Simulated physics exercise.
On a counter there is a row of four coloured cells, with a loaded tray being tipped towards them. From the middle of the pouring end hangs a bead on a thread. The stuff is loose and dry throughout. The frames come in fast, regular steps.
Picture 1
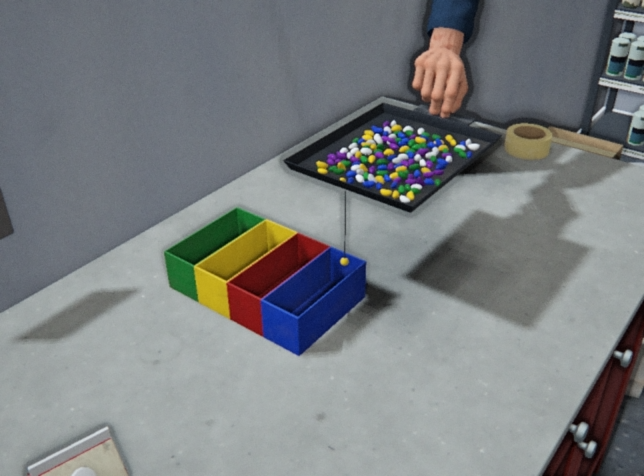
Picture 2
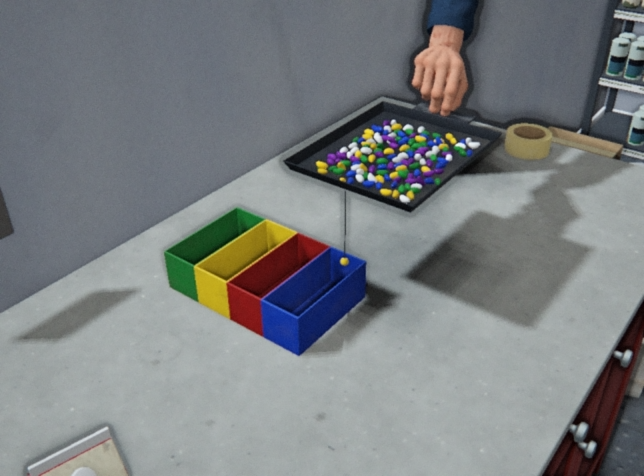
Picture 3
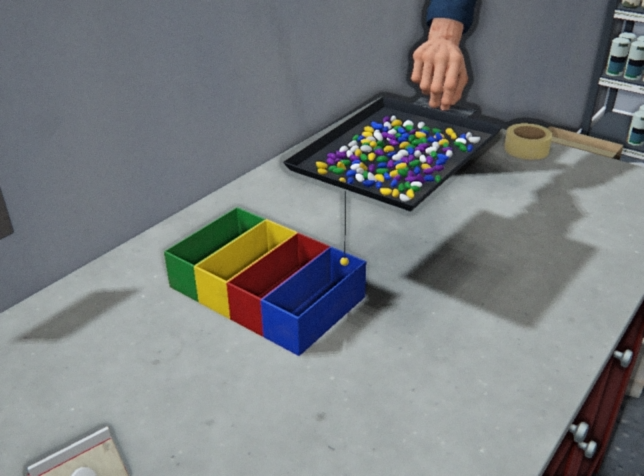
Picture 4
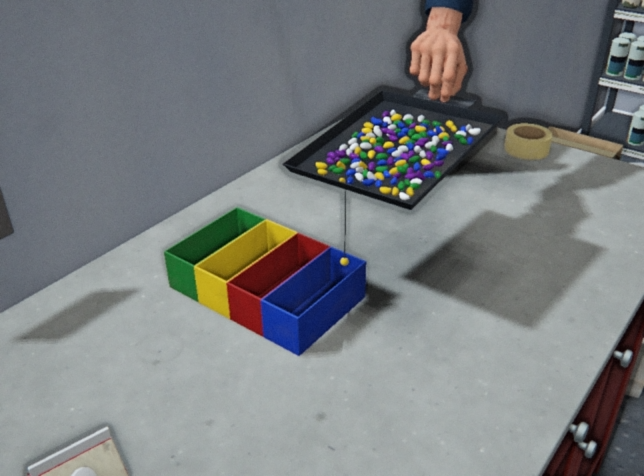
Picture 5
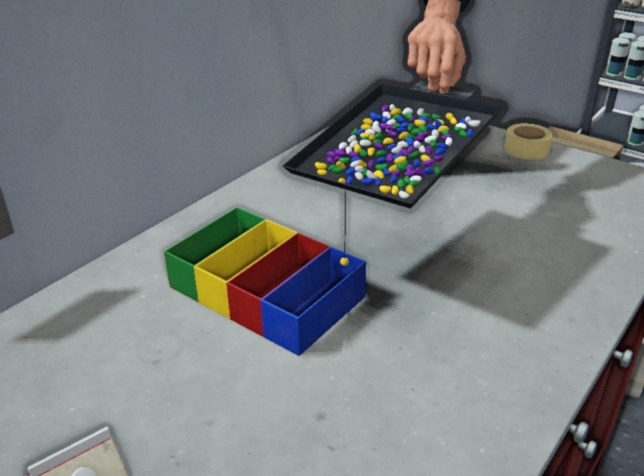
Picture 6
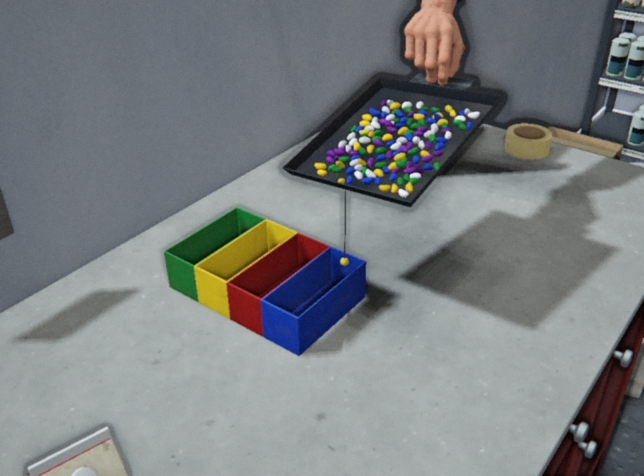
A pale grey countertop against a dark grey wall is seen from above at an angle, by a camera that stays still. Four open compartments in green, yellow, red and blue sit left of centre, near a dark tray of multicoloured jelly beans with a yellow bead hanging below on a thread. A hand above the tray's far side rises slightly, steadily lifting that side so the tray tilts a little towards the viewer.
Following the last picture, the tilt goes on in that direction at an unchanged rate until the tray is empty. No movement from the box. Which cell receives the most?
The red one.
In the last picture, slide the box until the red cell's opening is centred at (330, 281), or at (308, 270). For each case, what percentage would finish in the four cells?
Roughly 100 per cent the first time and 100 per cent the second.
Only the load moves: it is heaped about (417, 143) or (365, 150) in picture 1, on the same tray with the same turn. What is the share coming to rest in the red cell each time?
Around 50 percent the first time and around 60 percent the second time.
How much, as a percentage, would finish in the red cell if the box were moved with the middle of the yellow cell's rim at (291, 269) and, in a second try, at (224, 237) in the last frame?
About 20 per cent, then about 30 per cent.
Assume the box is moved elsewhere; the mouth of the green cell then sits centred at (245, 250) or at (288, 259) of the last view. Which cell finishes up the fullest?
The yellow one first, the green cell second.
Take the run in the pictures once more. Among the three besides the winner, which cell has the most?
The blue cell.
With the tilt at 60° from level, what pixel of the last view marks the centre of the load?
The middle of the pieces sits at roughly (335, 154).
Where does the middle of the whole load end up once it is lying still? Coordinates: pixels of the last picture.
Close to (283, 298), more or less.
Soon after the last picture, tray tipped steeply; nearly all on the tray; a small part in the red cell; a stray few in the yellow cell; a stray few in the blue cell; a stray few falling or outside the box.
A little later, tray tipped past a quarter turn; about half in the red cell; about a quarter in the blue cell; a small part in the yellow cell; a small part falling or outside the box.
Later still, tray tipped past a quarter turn; about half in the red cell; about a quarter in the blue cell; a small part in the yellow cell; a small part falling or outside the box.
At rest, tray tipped past a quarter turn; about half in the red cell; about a quarter in the blue cell; a small part in the yellow cell; none in the green cell; a small part outside the box.
